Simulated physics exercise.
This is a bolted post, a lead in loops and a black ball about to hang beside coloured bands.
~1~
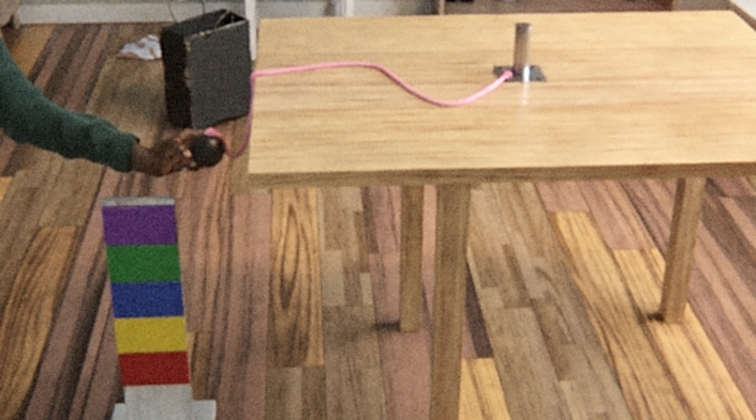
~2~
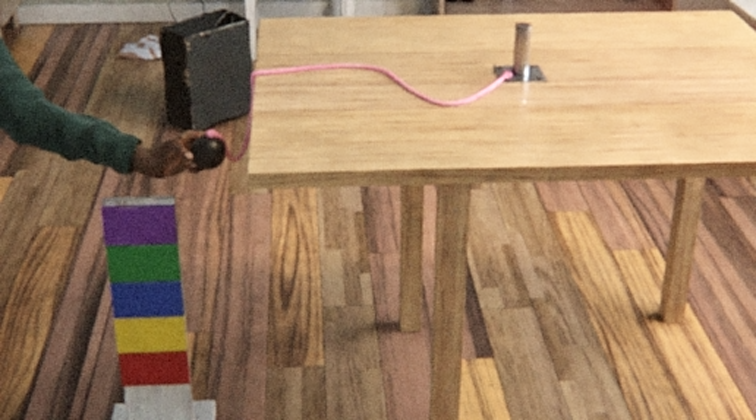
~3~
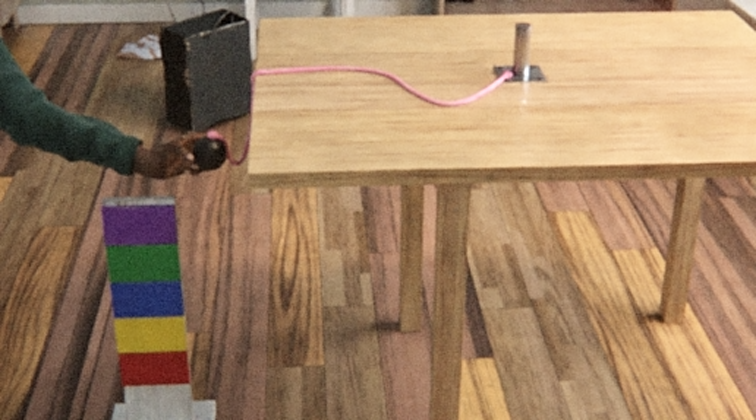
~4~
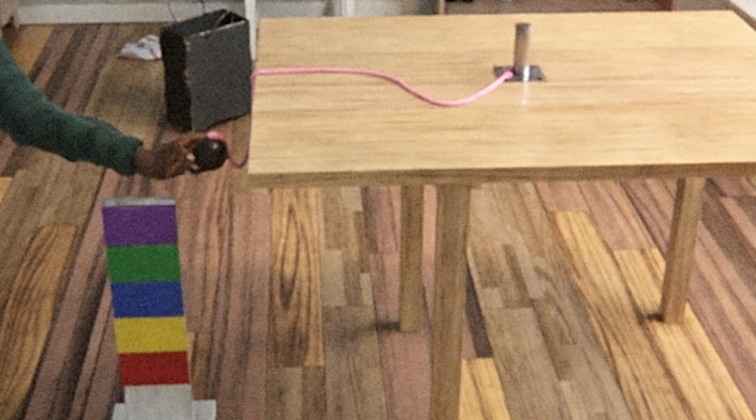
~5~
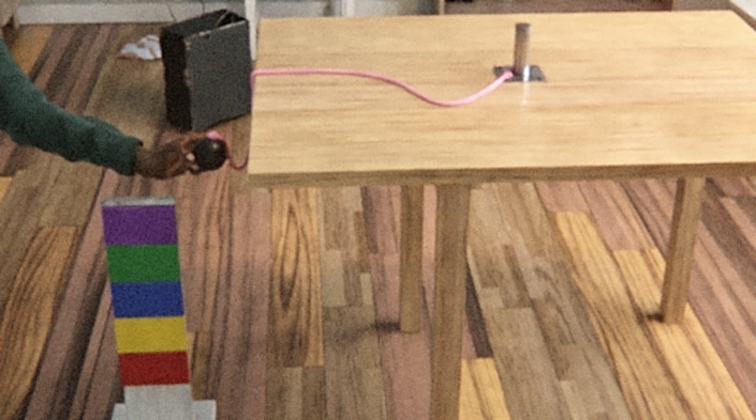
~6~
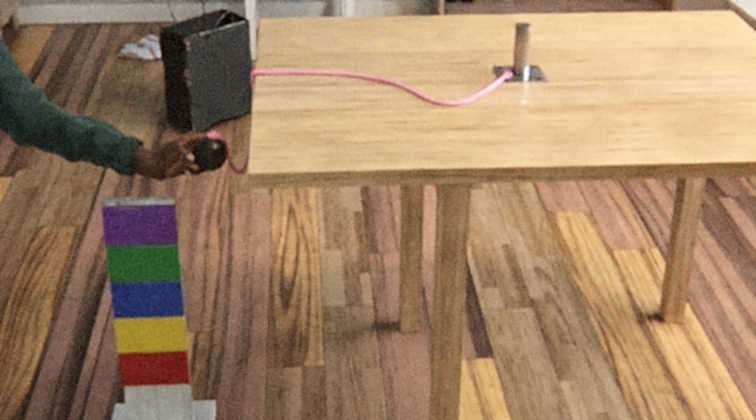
Beside a wooden table, a hand holding a black ball on a pink cord almost still above a stack of coloured bands.
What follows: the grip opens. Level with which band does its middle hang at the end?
Its middle rests at the yellow band.
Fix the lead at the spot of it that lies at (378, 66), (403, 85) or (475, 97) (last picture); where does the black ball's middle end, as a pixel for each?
Near (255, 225), (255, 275) and (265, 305).
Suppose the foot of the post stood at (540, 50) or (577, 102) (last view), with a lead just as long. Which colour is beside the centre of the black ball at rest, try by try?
One after the other, blue; blue.
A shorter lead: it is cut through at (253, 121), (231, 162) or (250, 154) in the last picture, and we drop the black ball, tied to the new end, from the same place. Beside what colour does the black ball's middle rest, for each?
One after the other, purple; blue; green.
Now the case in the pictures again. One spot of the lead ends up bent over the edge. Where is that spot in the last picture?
At (322, 73), roughly.
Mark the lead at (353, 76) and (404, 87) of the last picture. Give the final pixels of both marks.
They go to (283, 88) and to (343, 84).
Soon after, ball near (258, 292); level with blue.
Then, ball near (268, 318); level with yellow.
At rest, ball near (269, 322); level with yellow. The yellow one.
